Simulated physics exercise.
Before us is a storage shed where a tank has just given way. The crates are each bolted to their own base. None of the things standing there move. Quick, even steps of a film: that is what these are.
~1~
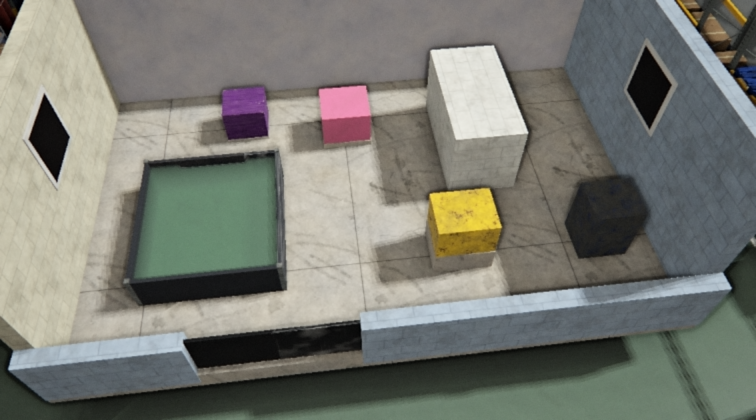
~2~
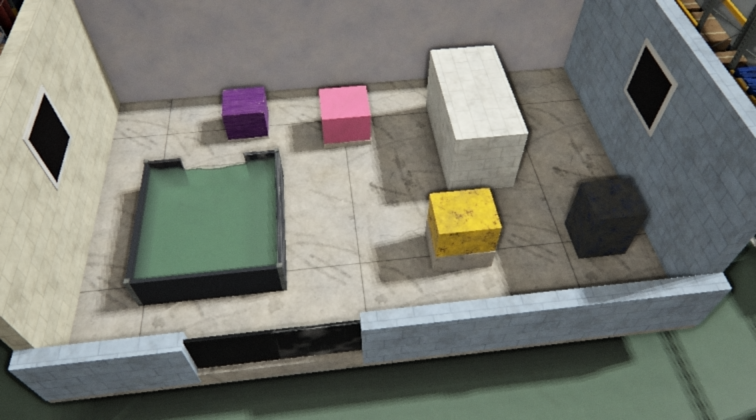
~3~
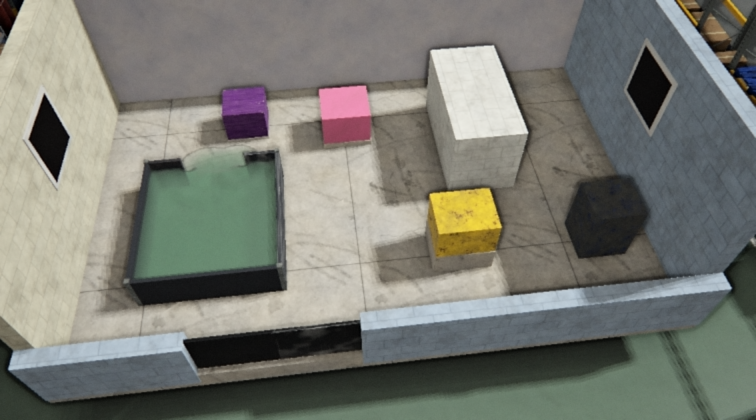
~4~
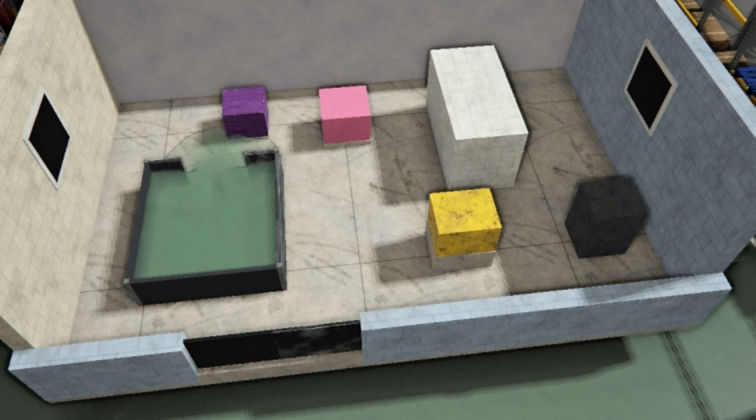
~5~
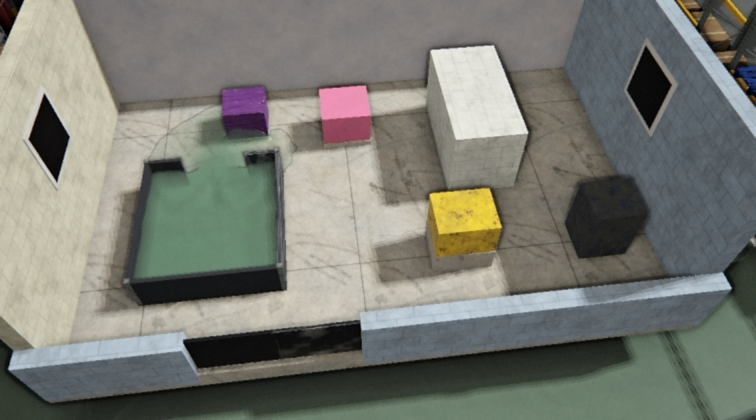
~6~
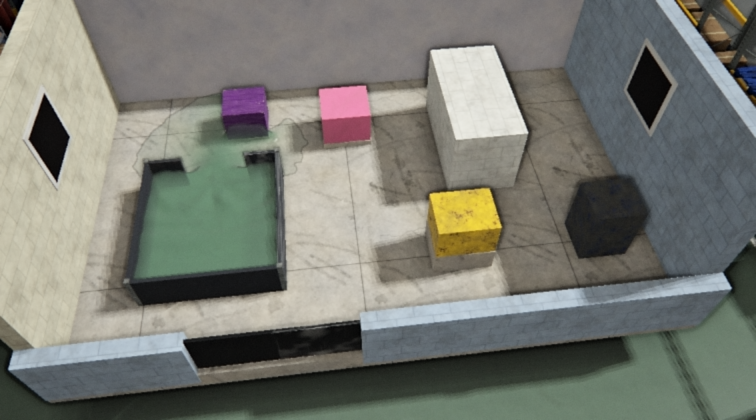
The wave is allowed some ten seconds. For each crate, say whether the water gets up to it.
In order: The yellow crate is missed by the water; the purple crate is reached by the water; the pink crate is reached by the water.
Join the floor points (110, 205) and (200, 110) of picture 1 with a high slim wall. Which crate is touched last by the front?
The yellow one is last.
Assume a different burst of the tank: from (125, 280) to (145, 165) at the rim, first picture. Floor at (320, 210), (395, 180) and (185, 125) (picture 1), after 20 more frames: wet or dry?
Those three places would be still unsoaked, still unsoaked and soaking, in that order.
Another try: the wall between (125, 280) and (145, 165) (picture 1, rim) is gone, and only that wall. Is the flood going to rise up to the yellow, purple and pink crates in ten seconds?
Result: Yellow crate is left untouched, purple crate gets overtopped, pink crate is left untouched.
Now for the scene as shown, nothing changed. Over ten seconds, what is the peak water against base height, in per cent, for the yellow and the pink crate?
Near 30 and 180 in a hundred.
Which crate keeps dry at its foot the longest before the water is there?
The one in yellow, as I see it.
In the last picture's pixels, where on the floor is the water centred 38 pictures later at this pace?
At about (253, 188).
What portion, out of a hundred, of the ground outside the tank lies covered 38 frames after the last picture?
Close to 75 in a hundred, I think.
A moment on, water covers 15 % of the floor; the yellow crate not reached, the purple crate water round its plinth, the pink crate water round its plinth.
Next, water covers 25 % of the floor; the yellow crate not reached, the purple crate water round its plinth, the pink crate water round its plinth.
Then, water covers 45 % of the floor; the yellow crate water round its plinth, the purple crate water round its plinth, the pink crate water round its plinth.
Later, water covers 75 % of the floor; the yellow crate water round its plinth, the purple crate water round its plinth, the pink crate water round its plinth.
In the end, water covers 100 % of the floor; the yellow crate stayed above the water, the purple crate was topped, the pink crate was topped.
